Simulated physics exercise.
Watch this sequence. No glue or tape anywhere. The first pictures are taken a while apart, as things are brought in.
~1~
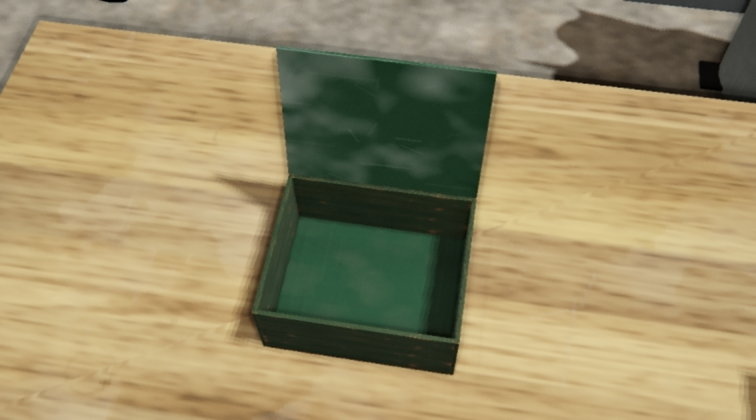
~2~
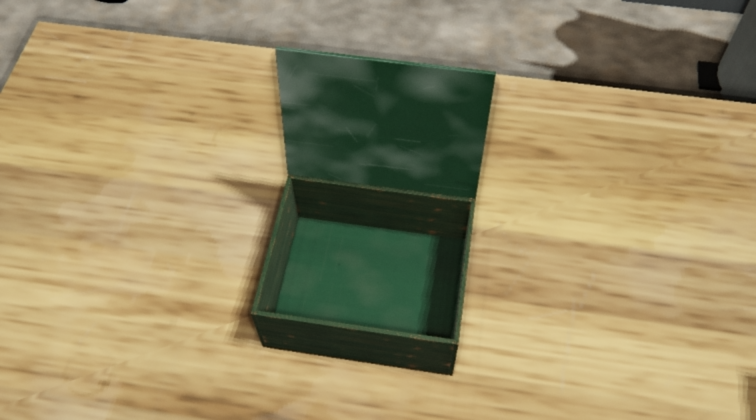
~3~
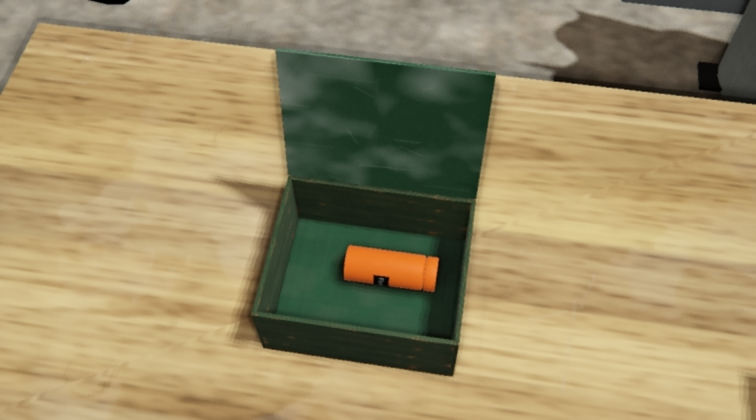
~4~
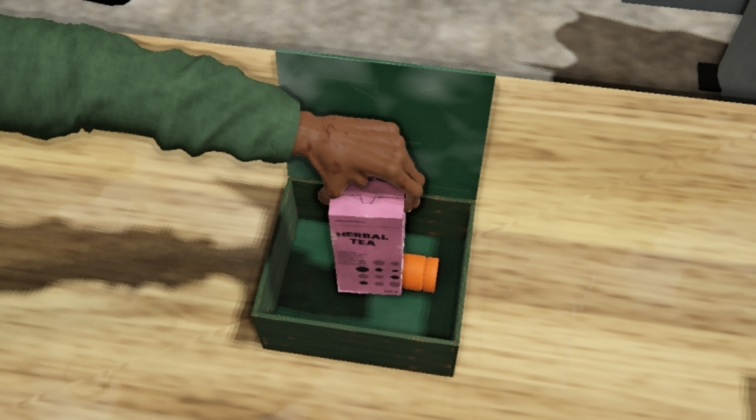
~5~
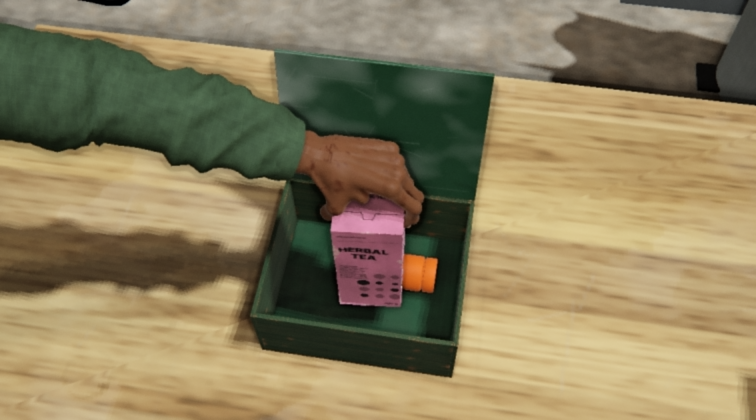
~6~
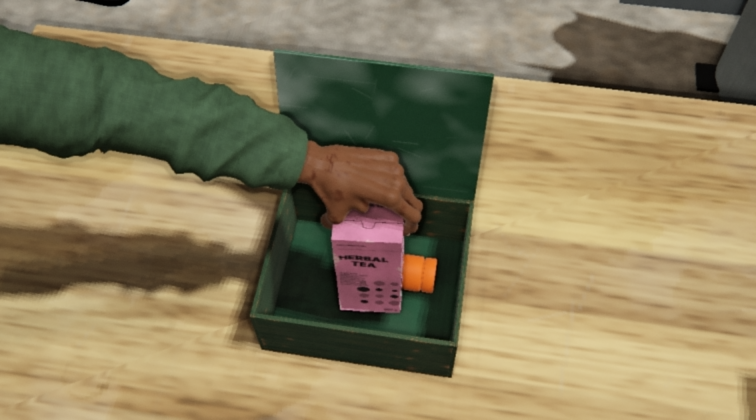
At first, an open green box with a raised lid sits empty on a wooden table. An orange cylindrical container then appears lying inside it, and a hand in a green sleeve reaches in from the left, lowering a pink herbal tea carton slightly into the box, still gripping its top.
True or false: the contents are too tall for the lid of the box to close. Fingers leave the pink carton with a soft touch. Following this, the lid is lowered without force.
True.
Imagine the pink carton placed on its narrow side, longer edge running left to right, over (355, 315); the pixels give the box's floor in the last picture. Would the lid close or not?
Note: It lowers fully.
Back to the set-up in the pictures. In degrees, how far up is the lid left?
Angle above rim: About 20°.
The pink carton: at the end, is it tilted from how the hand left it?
Once everything settles, the pink carton ends up at a slant.
Then, 1.00 s later than the last frame, lid starting down; pink carton tilted by 50° near (370, 281); orange shaker moved about its own width.
Then, 1.60 s later than the last frame, lid 58° above the rim; pink carton tilted by 50° near (370, 281); orange shaker moved about its own width.
When it is over, lid 22° above the rim; lying over in the box, pink carton; moved from the start, orange shaker. End places, in pixels of the last picture, pink carton near (370, 281).
